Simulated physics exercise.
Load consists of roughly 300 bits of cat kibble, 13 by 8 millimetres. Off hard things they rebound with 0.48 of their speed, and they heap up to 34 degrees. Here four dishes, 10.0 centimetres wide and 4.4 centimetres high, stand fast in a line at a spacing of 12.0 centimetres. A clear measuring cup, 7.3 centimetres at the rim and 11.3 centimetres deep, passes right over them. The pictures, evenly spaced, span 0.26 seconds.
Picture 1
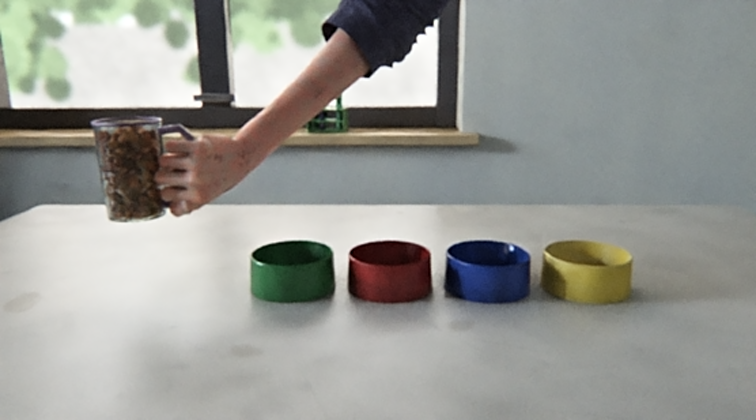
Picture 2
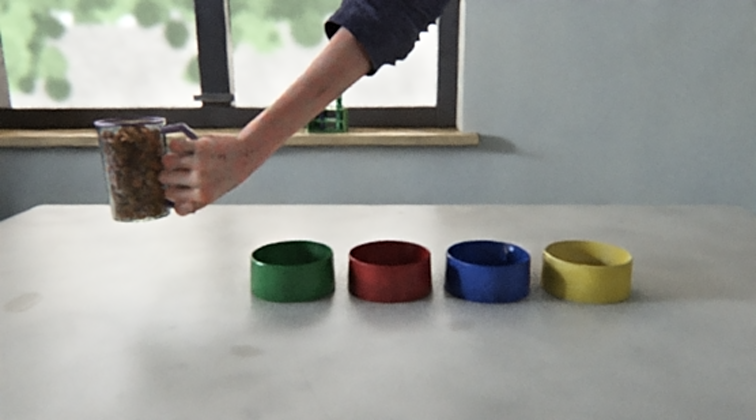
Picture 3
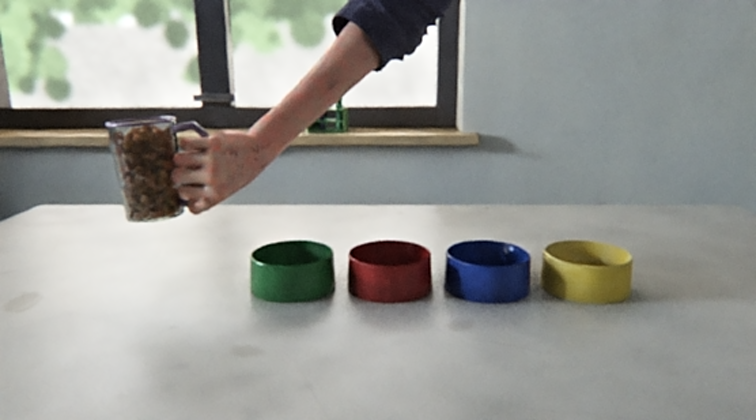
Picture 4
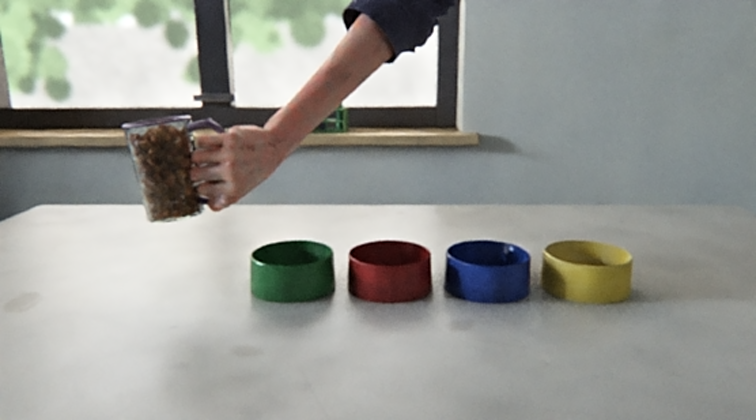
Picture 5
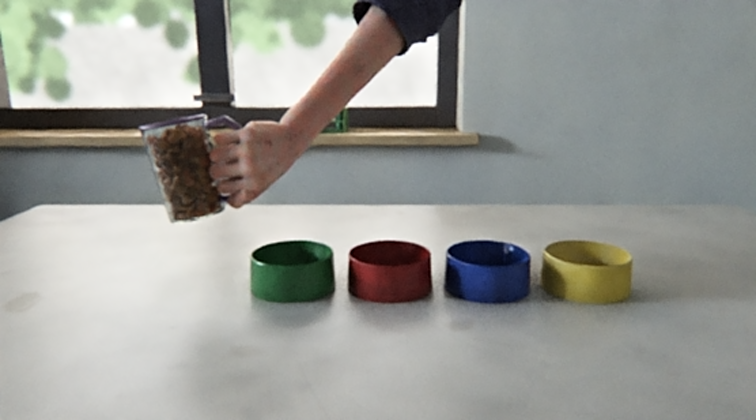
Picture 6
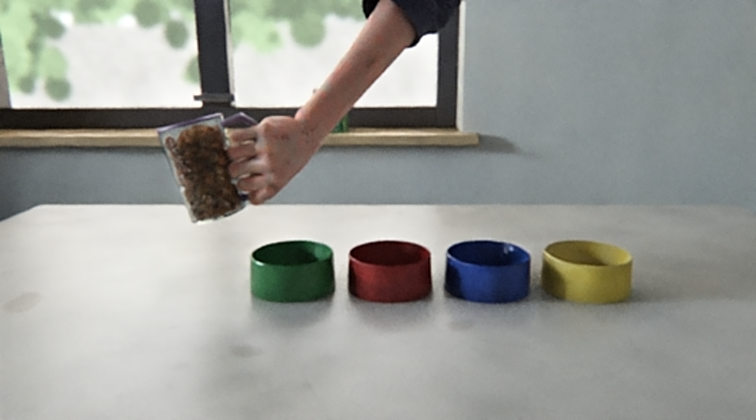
On a pale table by a window, a hand held a clear cup of small brown pieces left of four colored bowls, then moved it slowly right, tilting it slightly toward its handle-free side.
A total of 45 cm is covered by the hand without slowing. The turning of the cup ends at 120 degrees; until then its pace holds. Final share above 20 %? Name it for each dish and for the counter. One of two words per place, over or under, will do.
Red dish - under, blue dish - over, green dish - under, yellow dish - under, counter - over.
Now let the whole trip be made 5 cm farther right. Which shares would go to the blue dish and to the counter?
Then I'd expect blue at 100 and the counter at 0.
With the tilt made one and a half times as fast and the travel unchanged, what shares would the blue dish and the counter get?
The blue dish would get 50 and the counter 40.
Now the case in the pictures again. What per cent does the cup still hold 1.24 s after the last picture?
Some 95 per cent.
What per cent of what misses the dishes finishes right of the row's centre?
About 50 %.
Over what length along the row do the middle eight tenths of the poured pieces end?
That stretch measures near 9 centimetres.
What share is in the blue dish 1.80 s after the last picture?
Around 40 in a hundred by then.
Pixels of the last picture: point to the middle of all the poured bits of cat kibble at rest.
Near (456, 277).
Then, 0.74 s after the last picture, tilt 63 degrees; cup holds 100 %.
Then, 1.24 s after the last picture, tilt 96 degrees; cup holds 95 %.
Then, 1.80 s after the last picture, tilt 120 degrees; cup holds 25 %, red 5 %, blue 40 %.
In the end, red 5 %, blue 50 %, green 0 %, yellow 0 %, counter 45 %.
